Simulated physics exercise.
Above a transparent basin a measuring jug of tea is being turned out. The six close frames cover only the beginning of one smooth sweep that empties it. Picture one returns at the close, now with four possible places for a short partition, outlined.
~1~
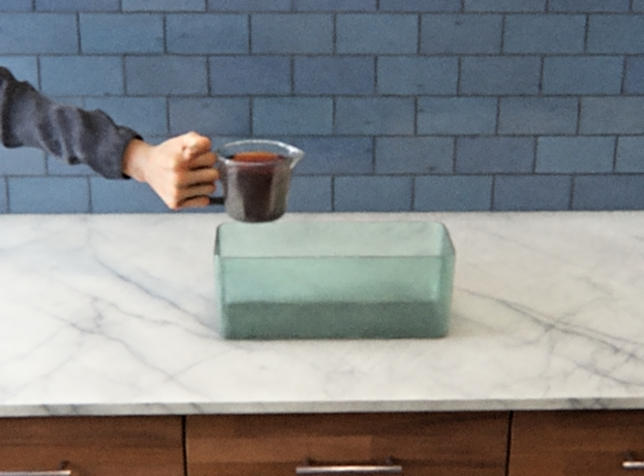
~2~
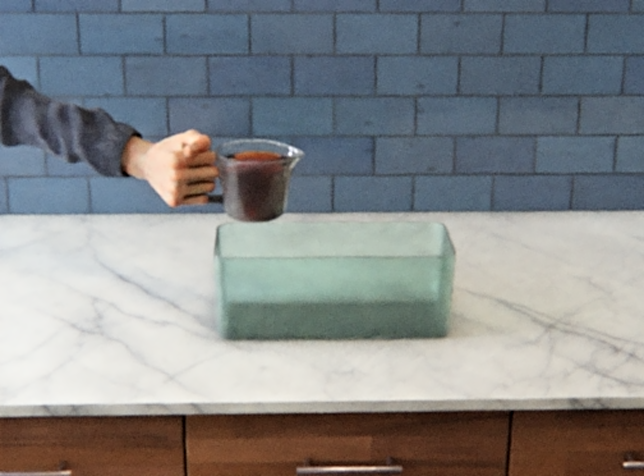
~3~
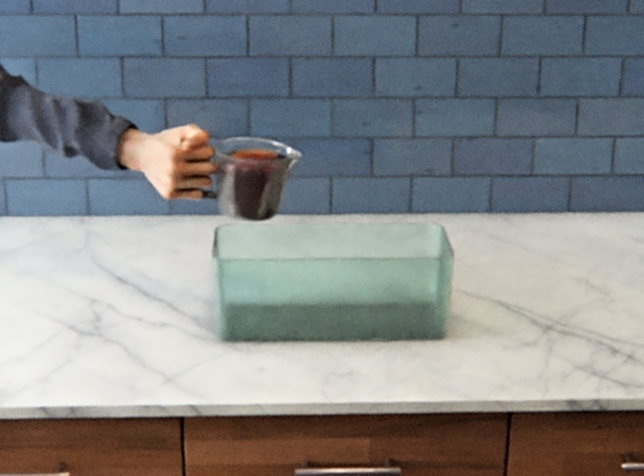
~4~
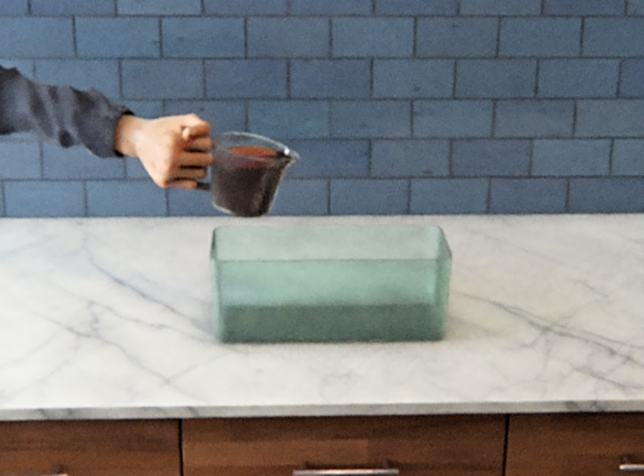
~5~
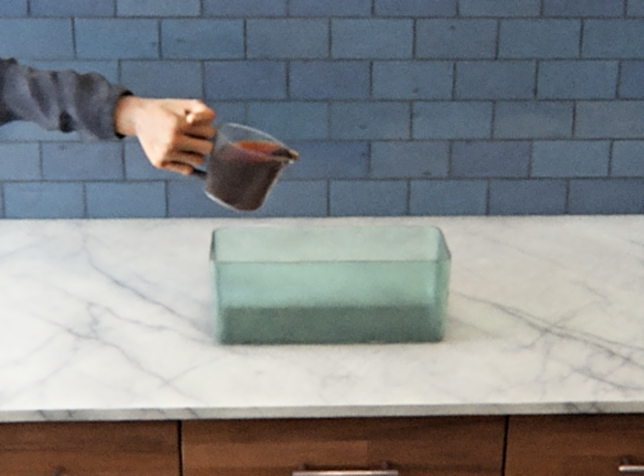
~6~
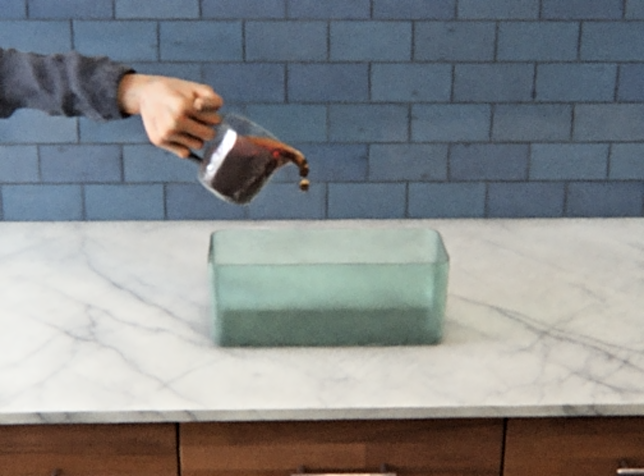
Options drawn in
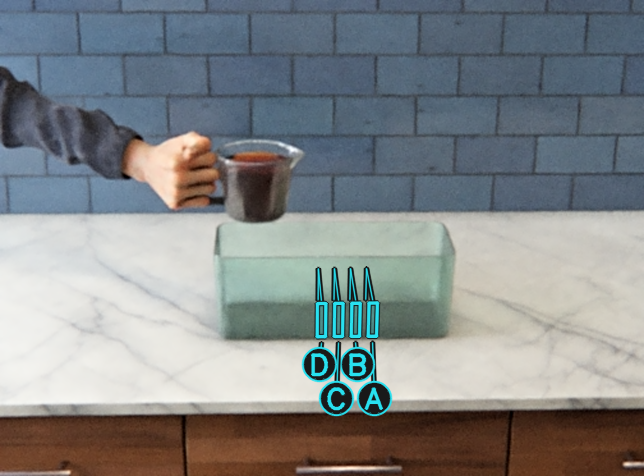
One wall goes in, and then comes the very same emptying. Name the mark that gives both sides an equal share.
Place A.
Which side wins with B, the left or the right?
The right side.
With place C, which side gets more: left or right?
More ends on the right.
On the marked copy, A at (372, 342); B at (355, 342); C at (338, 342); D at (321, 342).
Choosing A, about 52 % ends left of the wall and 47 % right of it.
Choosing B, about 10 % ends left of the wall and 89 % right of it.
Choosing C, about 4 % ends left of the wall and 96 % right of it.
Choosing D, about 3 % ends left of the wall and 96 % right of it.
